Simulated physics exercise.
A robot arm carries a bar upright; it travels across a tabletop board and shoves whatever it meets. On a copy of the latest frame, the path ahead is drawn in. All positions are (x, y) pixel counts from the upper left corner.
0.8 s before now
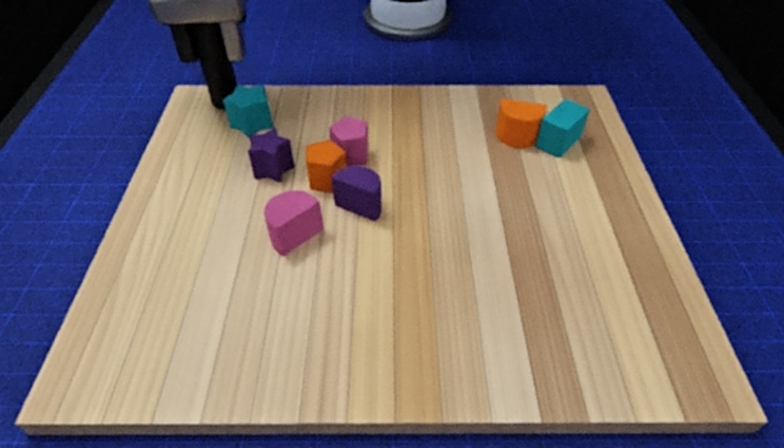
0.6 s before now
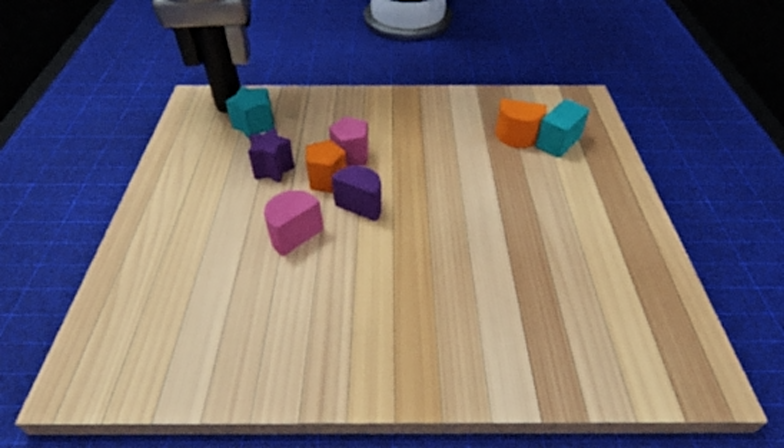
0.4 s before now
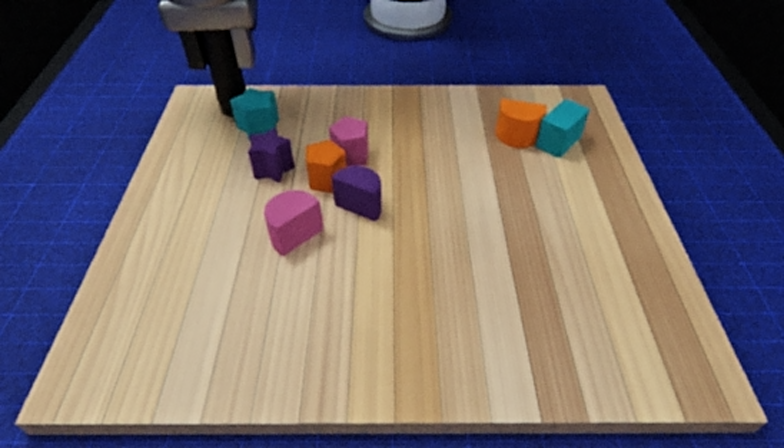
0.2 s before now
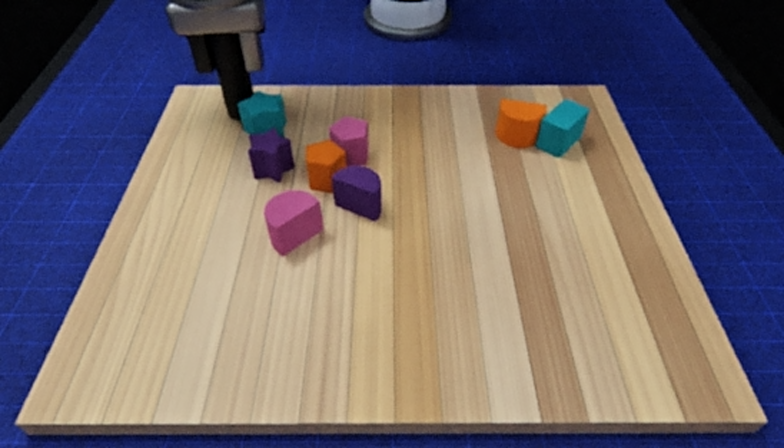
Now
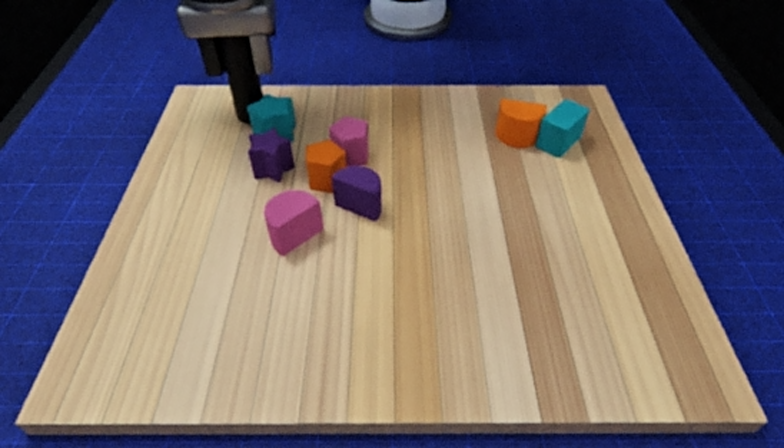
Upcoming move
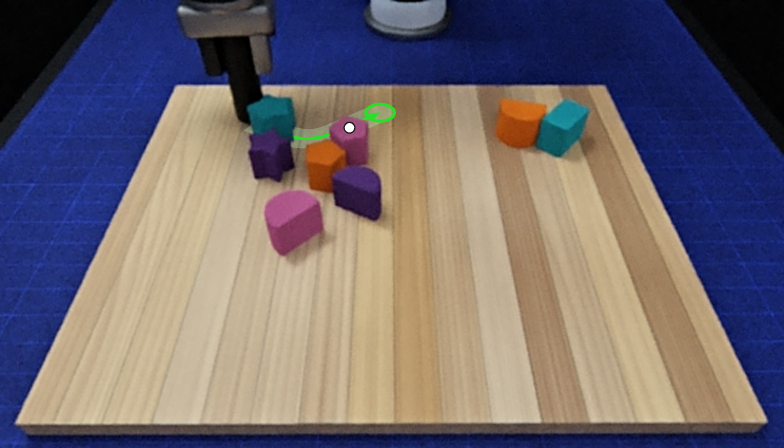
The clip shows colourful blocks on a striped wooden board over a blue surface as a dark bar held by a machine slowly pushes the turquoise star block a short way right and slightly downward, while the other blocks stay still.
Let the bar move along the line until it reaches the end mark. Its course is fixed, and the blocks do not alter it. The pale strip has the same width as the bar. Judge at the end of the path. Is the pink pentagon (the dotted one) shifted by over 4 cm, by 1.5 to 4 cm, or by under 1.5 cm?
The 1.5 to 4 cm band.
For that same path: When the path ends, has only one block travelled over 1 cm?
That would be a no.
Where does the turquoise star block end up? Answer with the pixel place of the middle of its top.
Top centre: (336, 125).
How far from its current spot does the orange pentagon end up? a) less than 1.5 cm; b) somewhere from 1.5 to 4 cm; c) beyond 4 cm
My answer is option a.
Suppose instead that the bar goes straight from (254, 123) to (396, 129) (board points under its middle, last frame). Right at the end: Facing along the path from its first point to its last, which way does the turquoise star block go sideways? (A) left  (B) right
I choose B.
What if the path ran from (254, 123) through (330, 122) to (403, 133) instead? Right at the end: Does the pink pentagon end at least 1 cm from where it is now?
It seems not.
Path on the board, from (254, 123) over (294, 137) and (340, 130) to (380, 113); the dot is on the pink pentagon.
What follows on the original path. One third of the way, bar (293, 130); turquoise star block (314, 121); pink pentagon (353, 129).
Two thirds of the way, bar (340, 123); turquoise star block (336, 125), turned 35° clockwise; pink pentagon (370, 137), turned 15° anticlockwise.
At the end, bar (380, 106); purple star block in place; turquoise star block (336, 125), turned 35° clockwise; orange pentagon in place; pink pentagon (370, 137), turned 15° anticlockwise.
